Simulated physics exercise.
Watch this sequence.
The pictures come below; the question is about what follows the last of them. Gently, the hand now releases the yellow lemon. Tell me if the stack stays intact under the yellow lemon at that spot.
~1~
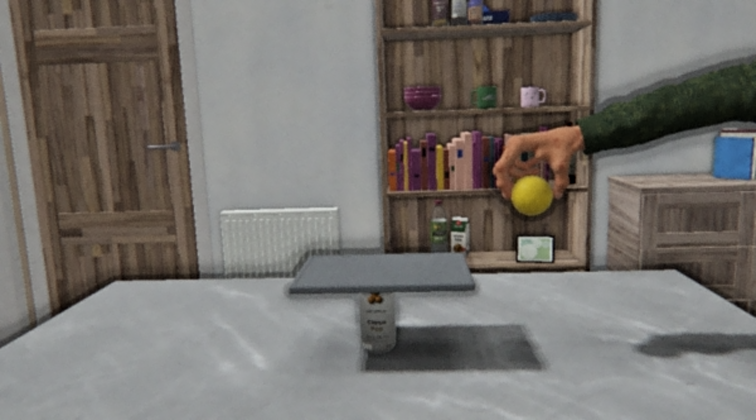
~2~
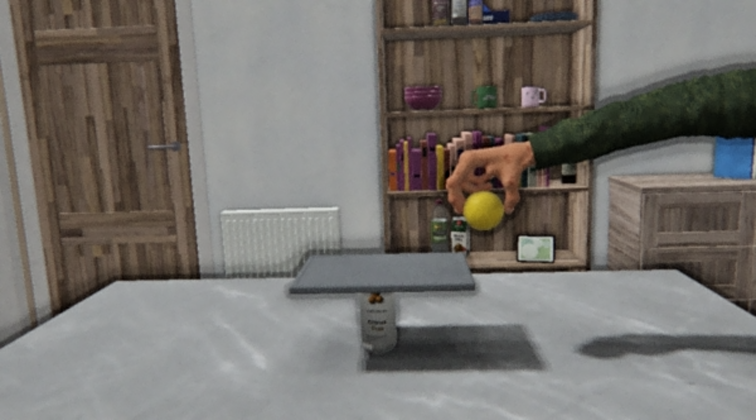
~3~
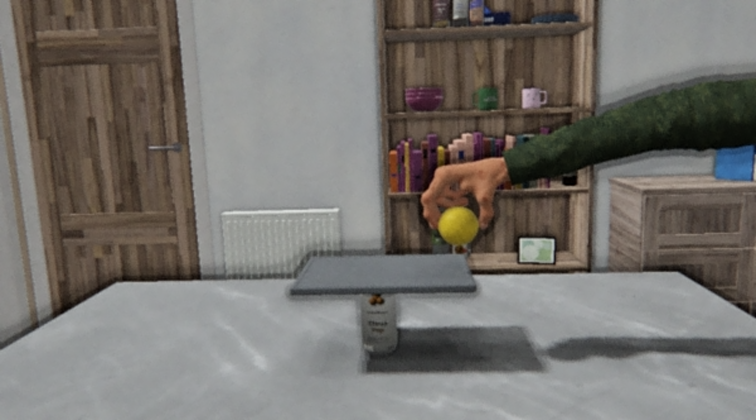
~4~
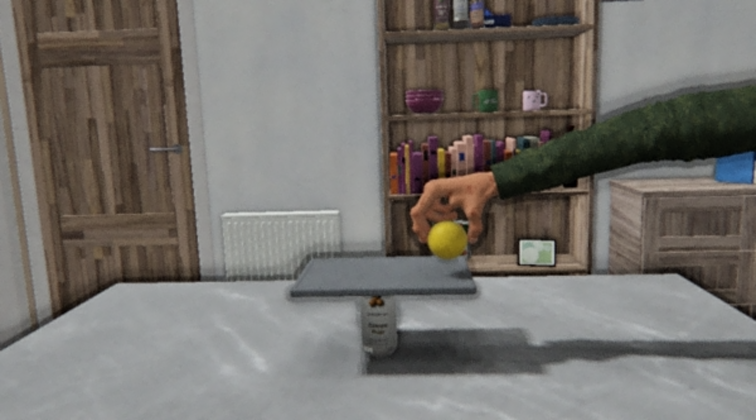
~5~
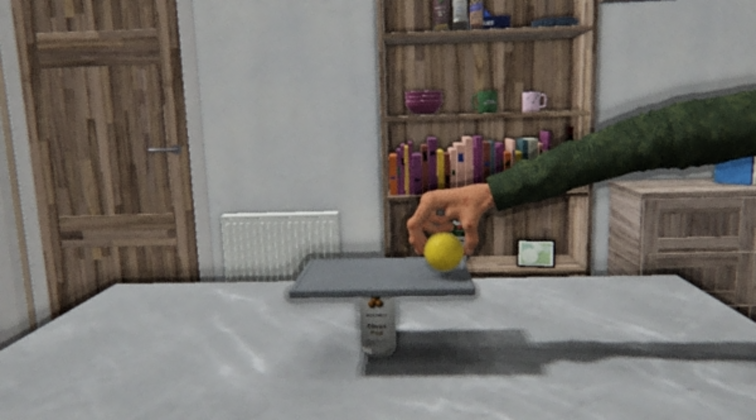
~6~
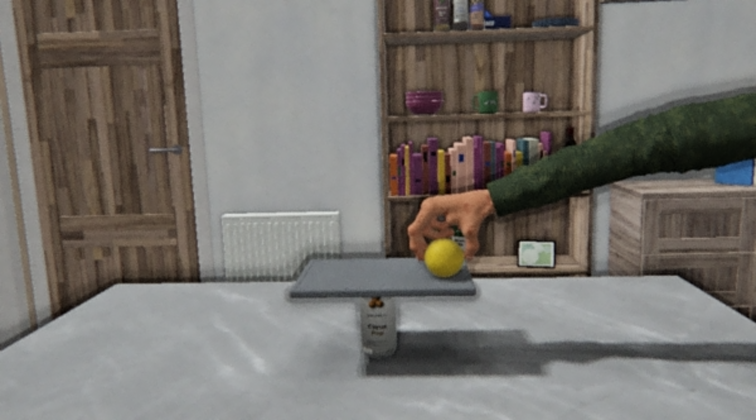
No, the stack does not stay put.
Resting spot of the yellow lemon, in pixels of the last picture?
The object finishes somewhere near (503, 348).
Then, 0.40 s past the last view, yellow lemon now fallen; grey lid rocked 51° from its first pose.
Then, 0.50 s past the last view, grey lid rocked 61° from its first pose.
Then, 0.70 s past the last view, grey lid now fallen; white can rocked 24° from its first pose.
Then, 0.80 s past the last view, white can rocked 70° from its first pose.
Finally, fallen, yellow lemon, white can and grey lid. Final places as the last picture's camera would see them, yellow lemon near (503, 348). The stack loses its balance.
